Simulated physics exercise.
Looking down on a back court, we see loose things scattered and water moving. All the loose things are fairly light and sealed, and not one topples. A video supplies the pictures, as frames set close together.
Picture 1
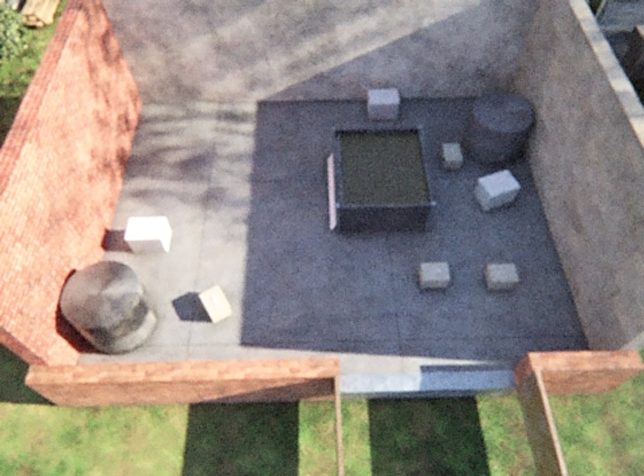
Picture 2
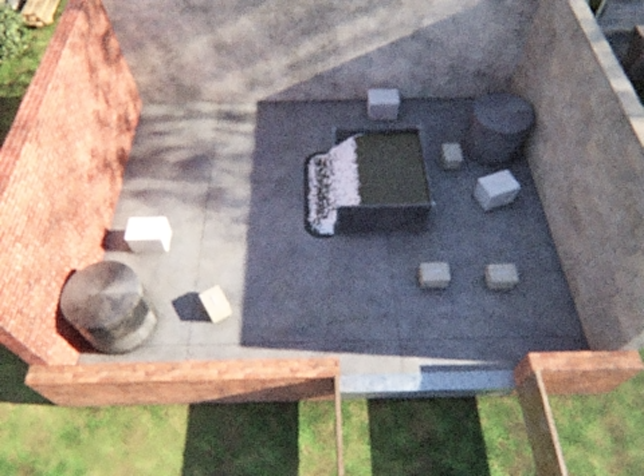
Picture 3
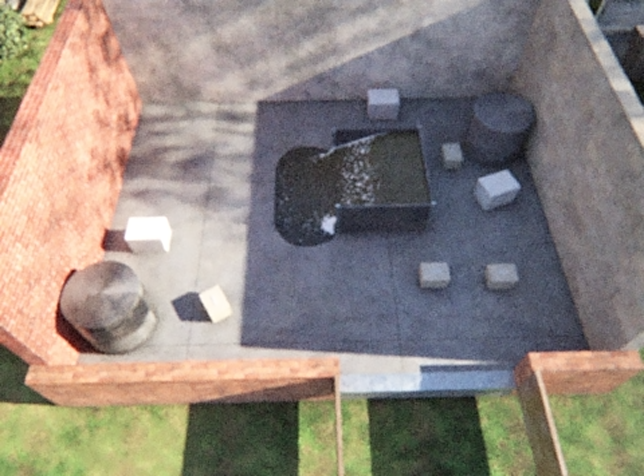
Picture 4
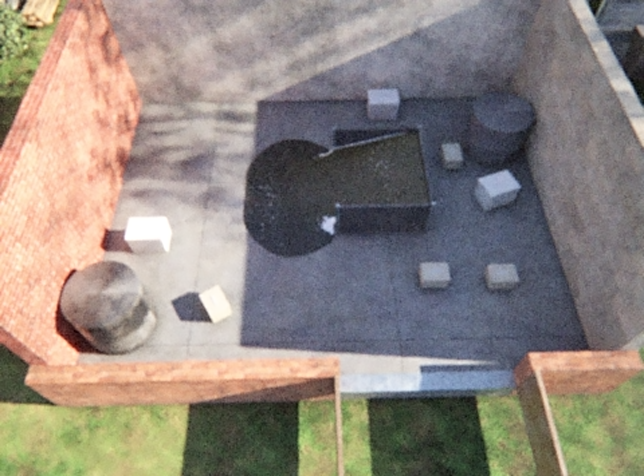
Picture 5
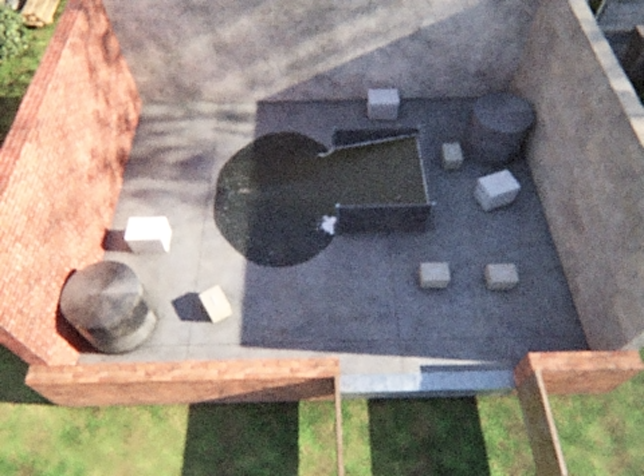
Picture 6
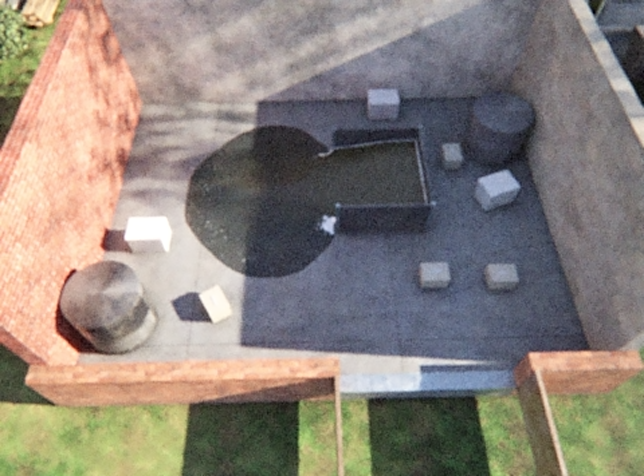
A walled back court of grey paving, part brick-red and part grey-walled, is seen from high above, with grass along the near side. A dark open tank of murky water stands right of centre among pale blocks, with a dark drum behind at right and a grey drum at lower left. Water pours from the tank's left side, foaming white, then spreads leftward in a widening dark round pool, while the blocks, drums and camera stay still.
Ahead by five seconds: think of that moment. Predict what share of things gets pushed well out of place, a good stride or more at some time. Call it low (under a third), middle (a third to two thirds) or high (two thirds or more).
Low.
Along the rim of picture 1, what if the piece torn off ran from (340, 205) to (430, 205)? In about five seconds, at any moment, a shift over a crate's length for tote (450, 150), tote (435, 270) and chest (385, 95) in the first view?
Fell short, went past that, fell short.
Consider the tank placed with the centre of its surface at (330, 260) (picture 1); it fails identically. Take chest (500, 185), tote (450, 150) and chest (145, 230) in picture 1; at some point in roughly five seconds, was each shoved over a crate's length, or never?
First never went far, then never went far, then displaced far.
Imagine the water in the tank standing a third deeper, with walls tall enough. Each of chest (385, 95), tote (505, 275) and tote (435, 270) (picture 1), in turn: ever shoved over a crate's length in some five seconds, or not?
Taking each in turn, the answer is came up short, came up short, came up short.
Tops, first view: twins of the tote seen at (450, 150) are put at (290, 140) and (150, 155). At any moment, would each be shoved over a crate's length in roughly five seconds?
First goes the distance, second goes the distance.
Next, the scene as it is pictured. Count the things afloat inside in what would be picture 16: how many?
That number is 1.
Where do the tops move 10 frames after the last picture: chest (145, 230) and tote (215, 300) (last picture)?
Expect them at roughly (105, 248) and roughly (168, 346).
A moment on, 0 of 7 are well off their spots; 0 afloat.
Next, 2 of 7 are well off their spots; 1 afloat.
Later, 1 of 7 are well off their spots; 2 afloat.
In the end, 2 of 7 are well off their spots, and 2 have been at some point; 2 afloat.
